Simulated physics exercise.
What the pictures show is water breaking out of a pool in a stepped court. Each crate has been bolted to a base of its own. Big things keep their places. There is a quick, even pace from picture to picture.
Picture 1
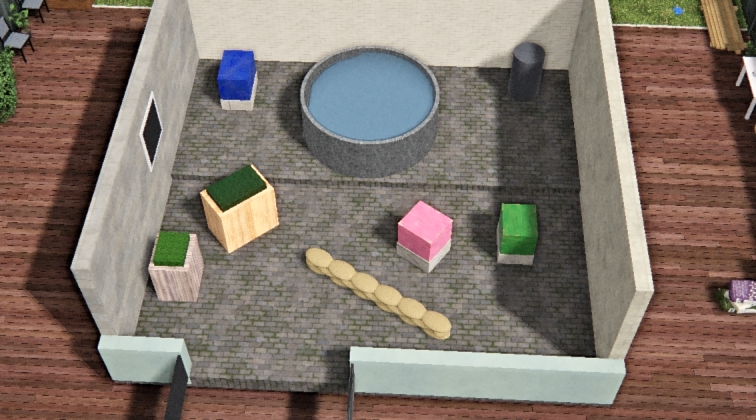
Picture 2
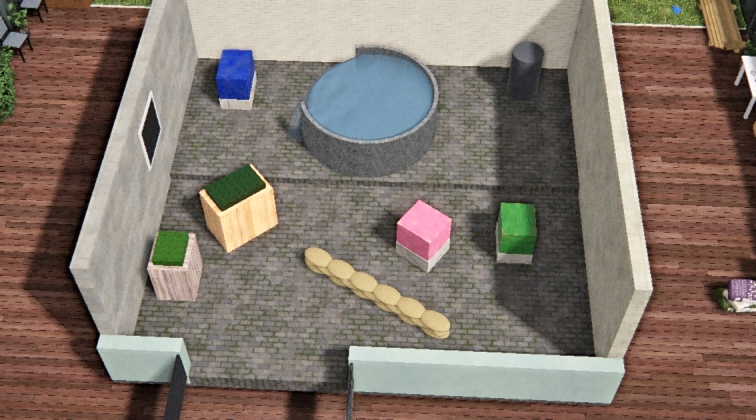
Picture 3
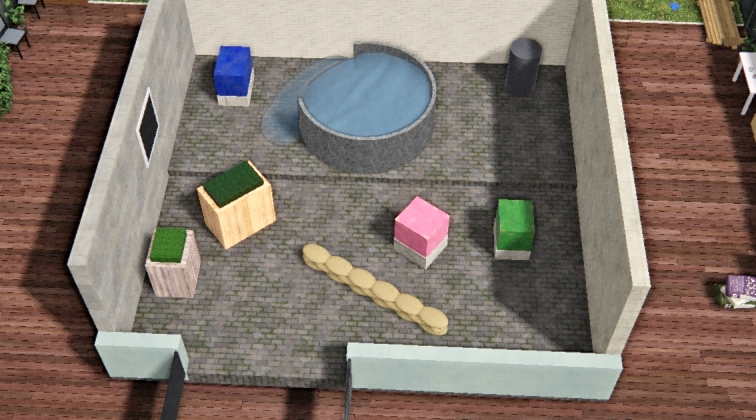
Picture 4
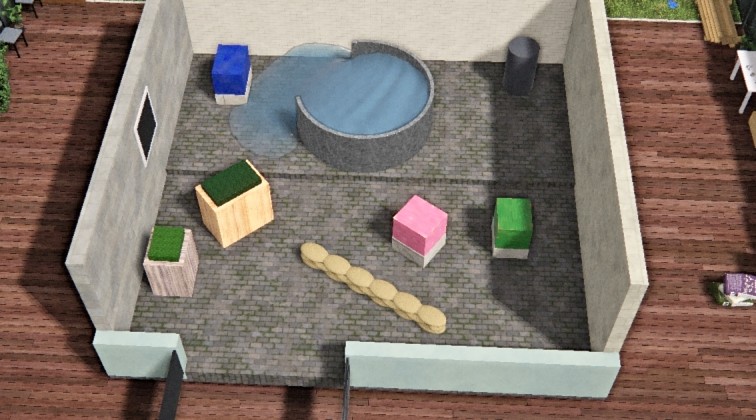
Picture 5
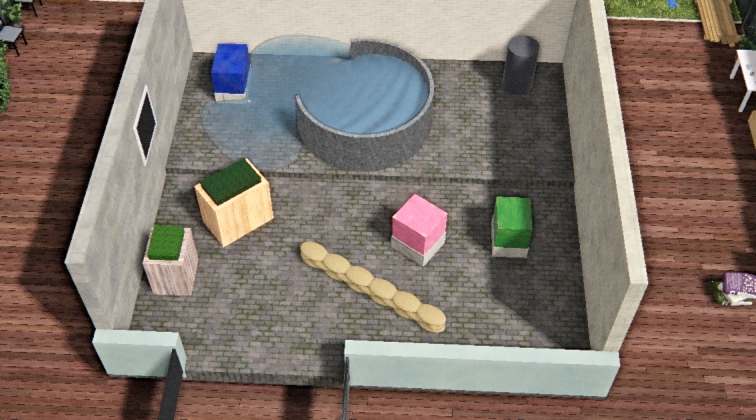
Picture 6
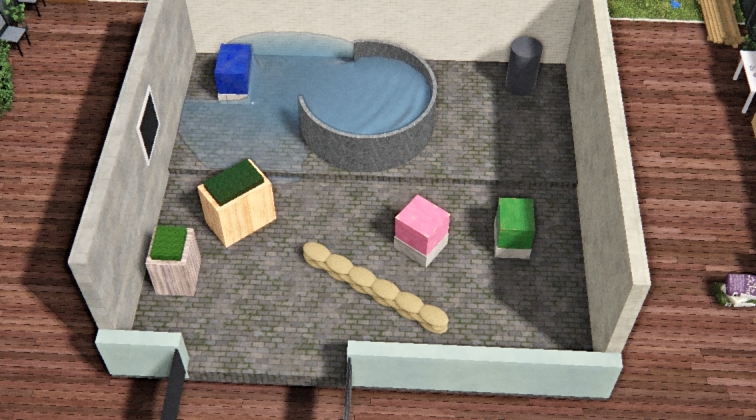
The clip opens on a walled, paved court where still water fills a round stone tank among colored blocks and planters. A gap appears in the tank's left side and water pours through, fanning leftward across the upper paving, then spreading around the blue block toward the left wall.
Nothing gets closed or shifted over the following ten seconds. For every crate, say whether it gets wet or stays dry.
Pink crate: Dry; green crate: Dry; blue crate: Wet.
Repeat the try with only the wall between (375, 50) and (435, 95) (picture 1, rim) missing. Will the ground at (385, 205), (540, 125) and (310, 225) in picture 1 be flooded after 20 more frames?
Okay, the first is left untouched, the next is waterlogged, and the last is left untouched.
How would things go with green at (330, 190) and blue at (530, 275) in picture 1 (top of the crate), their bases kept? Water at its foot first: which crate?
The green crate.
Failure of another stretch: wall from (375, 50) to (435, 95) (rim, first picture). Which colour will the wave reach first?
That would be the one in blue, reached first.
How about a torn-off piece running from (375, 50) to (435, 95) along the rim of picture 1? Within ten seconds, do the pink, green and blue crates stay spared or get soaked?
The pink crate is untouched, the green crate is flooded and the blue crate is untouched.
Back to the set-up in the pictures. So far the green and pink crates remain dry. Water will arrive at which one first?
Answer: The one in pink.
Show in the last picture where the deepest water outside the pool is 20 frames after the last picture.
Look near (171, 255).
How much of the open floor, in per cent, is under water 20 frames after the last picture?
I reckon 45 per cent or so.
A moment on, water covers 20 % of the floor; the pink crate not reached, the green crate not reached, the blue crate water round its plinth.
Next, water covers 25 % of the floor; the pink crate not reached, the green crate not reached, the blue crate water round its plinth.
Then, water covers 45 % of the floor; the pink crate not reached, the green crate not reached, the blue crate water round its plinth.
Later, water covers 85 % of the floor; the pink crate water round its plinth, the green crate water round its plinth, the blue crate water round its plinth.
In the end, water covers 95 % of the floor; the pink crate stayed above the water, the green crate stayed above the water, the blue crate was topped.
